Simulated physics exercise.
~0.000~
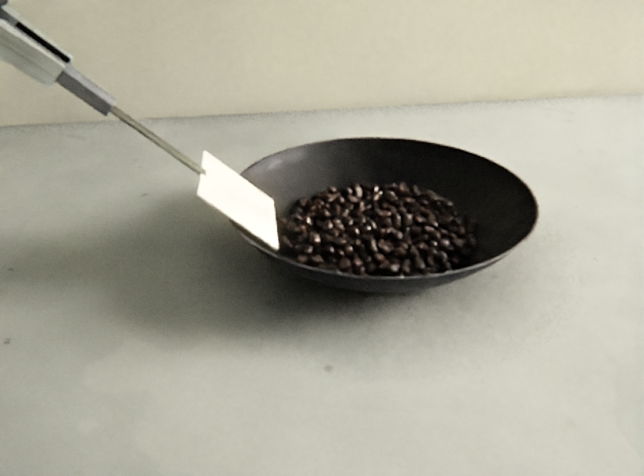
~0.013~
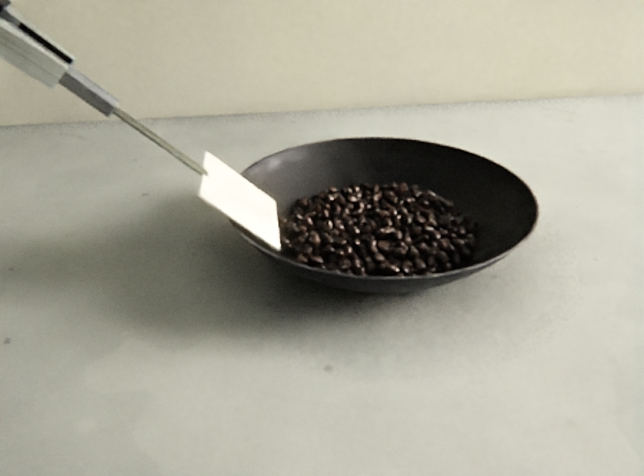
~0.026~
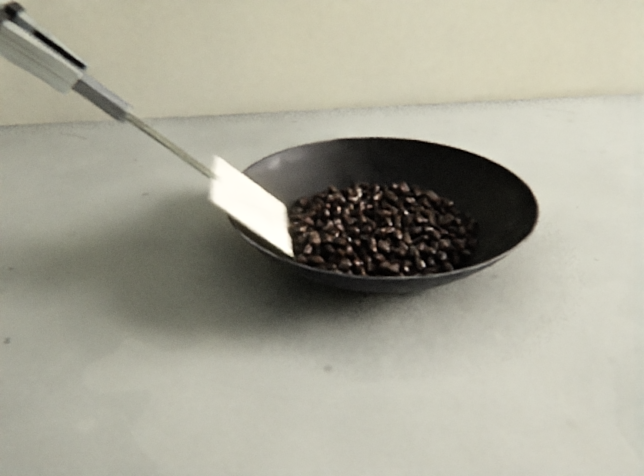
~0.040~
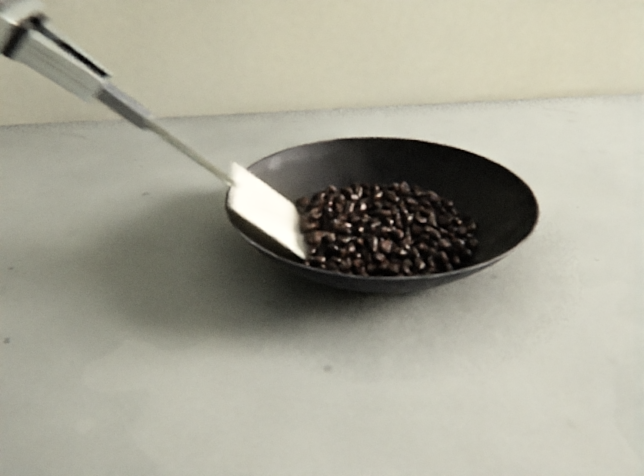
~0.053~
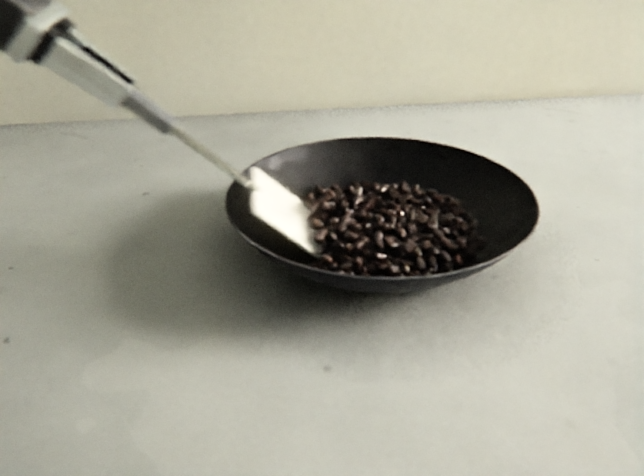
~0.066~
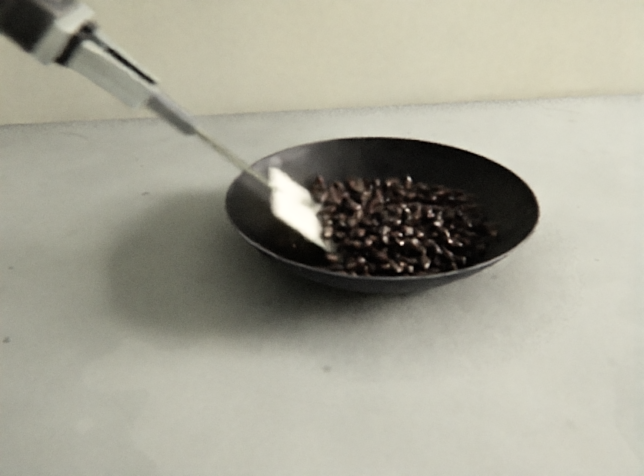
A robot arm holding a flat white spatula moved it down and to the right into a dark wok of shiny dark beans, nudging the pile slightly rightward while the wok stayed still.
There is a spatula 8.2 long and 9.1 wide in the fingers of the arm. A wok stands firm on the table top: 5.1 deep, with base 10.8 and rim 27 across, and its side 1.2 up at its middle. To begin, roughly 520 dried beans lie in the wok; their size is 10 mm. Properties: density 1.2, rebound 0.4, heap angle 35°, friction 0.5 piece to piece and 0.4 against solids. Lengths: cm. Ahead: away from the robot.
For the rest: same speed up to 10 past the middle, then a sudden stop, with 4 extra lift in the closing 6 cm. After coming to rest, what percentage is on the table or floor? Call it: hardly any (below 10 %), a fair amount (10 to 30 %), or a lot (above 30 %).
A lot.
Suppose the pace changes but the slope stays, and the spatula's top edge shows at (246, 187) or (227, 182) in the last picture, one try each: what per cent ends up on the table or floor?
Respectively, around 30 and 15 per cent.
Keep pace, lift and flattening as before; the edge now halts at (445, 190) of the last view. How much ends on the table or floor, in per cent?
Something close to 15 in a hundred.
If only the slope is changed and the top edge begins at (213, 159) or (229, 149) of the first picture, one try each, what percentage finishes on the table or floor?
Around 45 per cent, then around 45 per cent.
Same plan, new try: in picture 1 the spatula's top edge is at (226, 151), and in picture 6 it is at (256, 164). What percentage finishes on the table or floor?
Around 20 per cent finishes there.
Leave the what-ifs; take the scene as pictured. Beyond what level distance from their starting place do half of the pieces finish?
8 cm.
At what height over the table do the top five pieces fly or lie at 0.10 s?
I'd put them at about 6 centimetres above the table.
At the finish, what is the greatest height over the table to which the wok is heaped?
About 4.5 centimetres.
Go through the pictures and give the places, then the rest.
In the first frame, spatula top edge at (201, 171), sloping 43°; upper third of the load around (376, 223), from x 280 to 470, top at y 185; 519 in the wok.
In the second frame, spatula top edge at (203, 172), sloping 43°; upper third of the load around (377, 223), from x 280 to 470, top at y 185.
In the third frame, spatula top edge at (214, 177), sloping 43°; upper third of the load around (377, 223), from x 285 to 470, top at y 185.
In the fourth frame, spatula top edge at (233, 184), sloping 43°; upper third of the load around (373, 223), from x 285 to 470, top at y 185.
In the fifth frame, spatula top edge at (254, 188), sloping 43°; upper third of the load around (373, 221), from x 285 to 480, top at y 185.
In the sixth frame, spatula top edge at (274, 189), sloping 43°; upper third of the load around (385, 216), from x 280 to 490, top at y 180; 519 in the wok.
After 0.10 s, sloping 43°, highest piece 8 above the table; 519 in the wok.
After 0.13 s, sloping 43°, highest piece 11 above the table; 517 in the wok, 2 on the blade or in flight.
After 0.35 s, sloping 43°, highest piece 21 above the table; 309 in the wok, 97 on the table or floor, 113 on the blade or in flight.
After 1.40 s, sloping 43°, highest piece 4 above the table; 309 in the wok, 210 on the table or floor.
At rest, 309 in the wok, 210 on the table or floor. That is 40 % on the table or floor.
